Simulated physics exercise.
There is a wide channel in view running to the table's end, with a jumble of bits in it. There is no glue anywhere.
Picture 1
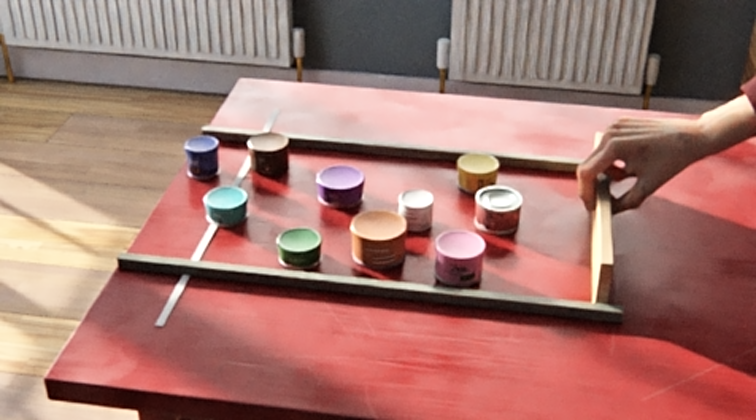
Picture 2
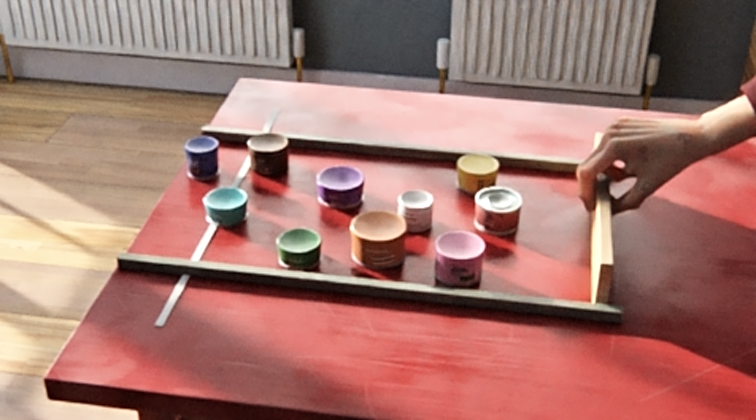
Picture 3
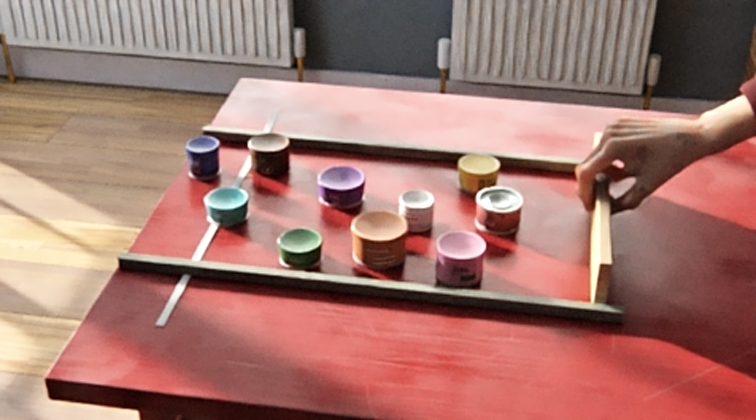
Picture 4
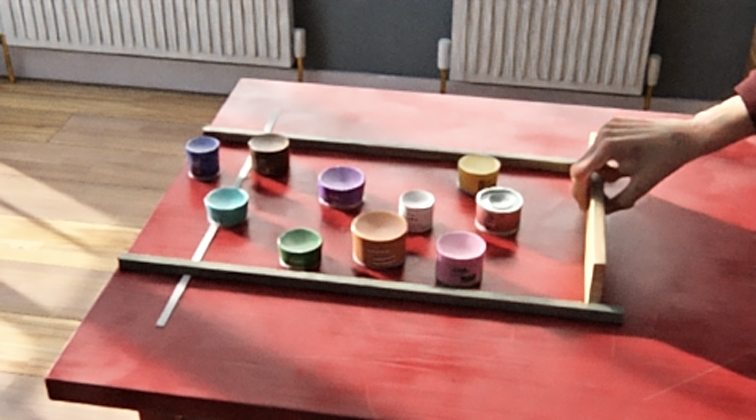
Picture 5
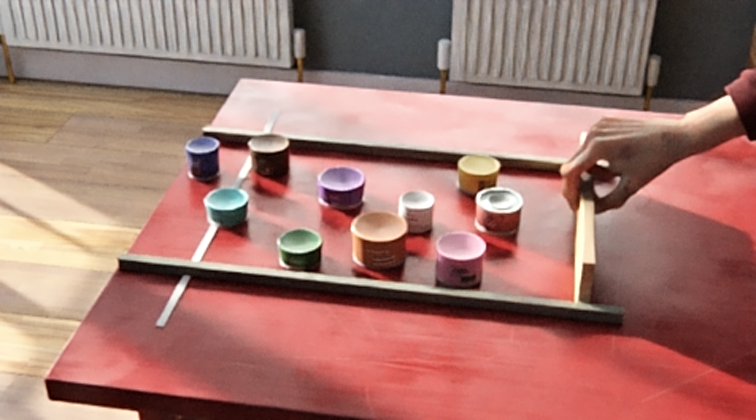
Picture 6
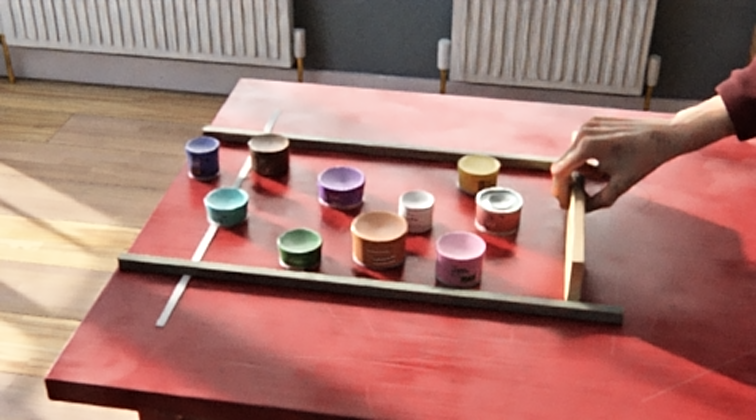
A wooden board, held by a hand, slides slightly left toward colourful pots between two strips.
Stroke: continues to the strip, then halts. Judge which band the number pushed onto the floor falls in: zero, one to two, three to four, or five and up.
From what happens, the ones that come off the end make one or two in total.
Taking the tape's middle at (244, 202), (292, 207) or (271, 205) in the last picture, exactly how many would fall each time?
In order: 1, 0 and 0.
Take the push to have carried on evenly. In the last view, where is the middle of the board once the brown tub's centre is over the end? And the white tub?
The middle is at (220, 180) when it's the brown tub, and at (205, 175) when it's the white tub.
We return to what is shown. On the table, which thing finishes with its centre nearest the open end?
Foremost one: Turquoise pot.
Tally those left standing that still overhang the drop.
The total would be 4.
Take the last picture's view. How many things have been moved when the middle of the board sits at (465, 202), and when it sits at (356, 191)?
The first number is 4, the next one 7.
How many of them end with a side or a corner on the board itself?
Number: 4.
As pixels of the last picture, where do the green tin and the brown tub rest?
First (139, 232), then (203, 137).
Early on, none off yet; blue pot at rest near (203, 159); turquoise pot at rest near (228, 208); brown tub at rest near (270, 154).
Finally, the number that fall off is one or two; lost, blue pot.
